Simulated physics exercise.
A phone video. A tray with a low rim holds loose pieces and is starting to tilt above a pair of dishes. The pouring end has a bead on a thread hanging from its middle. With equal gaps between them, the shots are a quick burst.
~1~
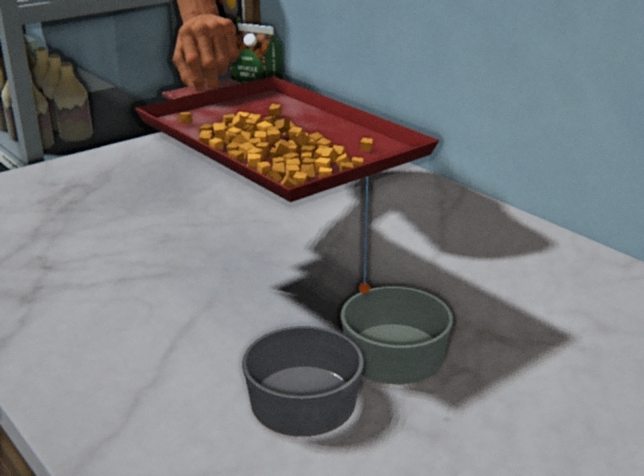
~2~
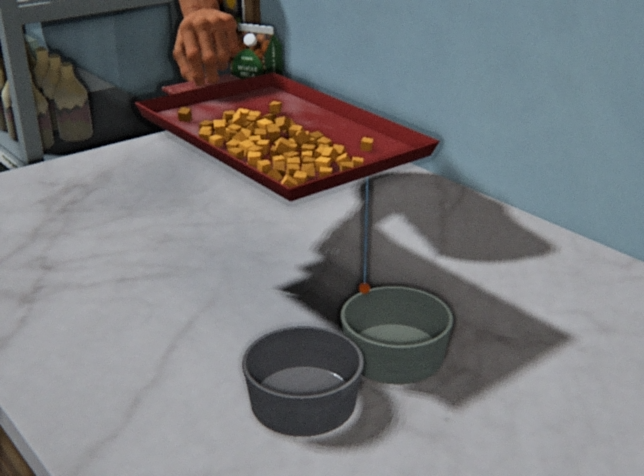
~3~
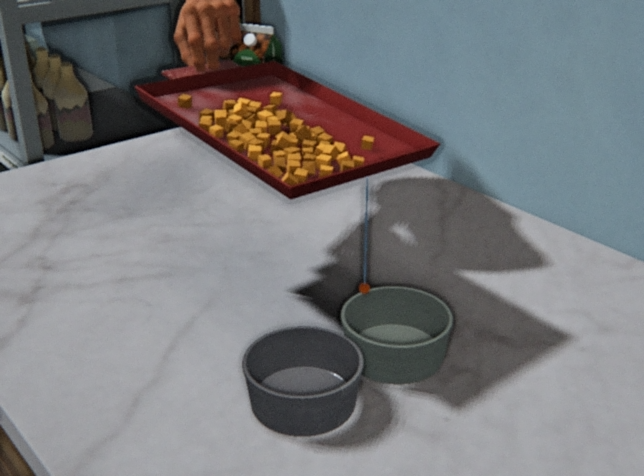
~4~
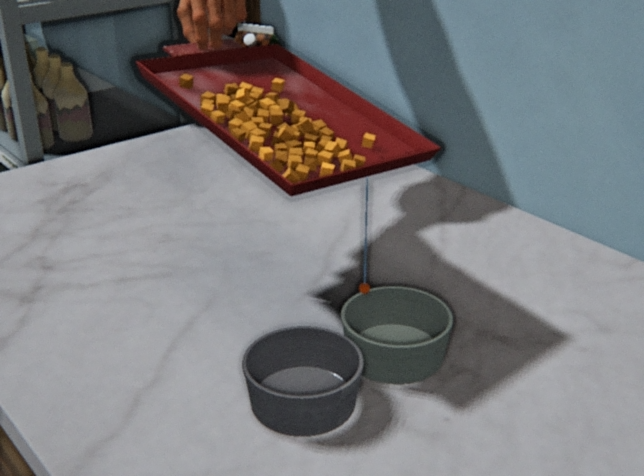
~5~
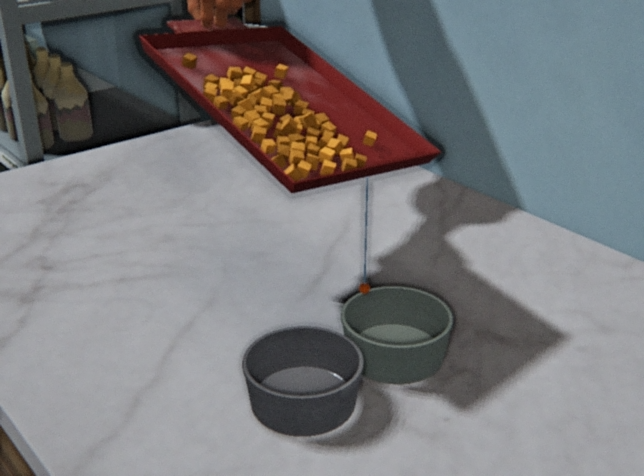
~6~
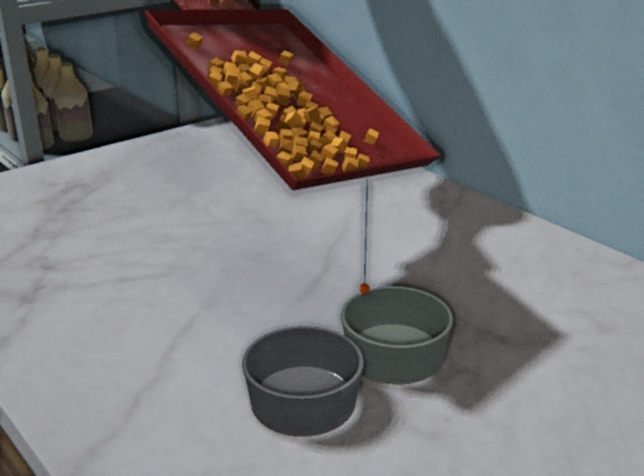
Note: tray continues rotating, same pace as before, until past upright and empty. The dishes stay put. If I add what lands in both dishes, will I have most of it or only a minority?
A lesser share is caught.
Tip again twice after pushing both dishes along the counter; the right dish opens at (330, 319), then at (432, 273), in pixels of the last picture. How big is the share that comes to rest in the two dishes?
It would be roughly 0 per cent, followed by roughly 60 per cent.
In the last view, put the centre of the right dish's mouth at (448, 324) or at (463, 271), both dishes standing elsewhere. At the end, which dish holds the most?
Well, the right-side one at the first spot and the right-side one at the second.
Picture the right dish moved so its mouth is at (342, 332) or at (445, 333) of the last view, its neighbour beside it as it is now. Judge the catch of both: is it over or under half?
Held in all, by try: A smaller portion, then a smaller portion.
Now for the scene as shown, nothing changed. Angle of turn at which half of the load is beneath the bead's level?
That would be about 105 degrees from level.
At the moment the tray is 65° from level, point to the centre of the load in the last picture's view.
The centre of the load shows up near (381, 139) in the last view.
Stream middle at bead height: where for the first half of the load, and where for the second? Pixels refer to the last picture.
At (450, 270) for the first part, then at (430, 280) for the others.
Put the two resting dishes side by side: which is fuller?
Pick: The one placed right.
Soon, tray tipped steeply; nearly all on the tray; a small part in the air.
A while on, tray tipped past a quarter turn; about a third on the tray; a small part in the right dish; about a third outside both; about a quarter in the air.
Towards the end, tray tipped past a quarter turn; about a third in the right dish; about two thirds outside both.
Finally, tray tipped past a quarter turn; none in the left dish; about a third in the right dish; about two thirds outside both.
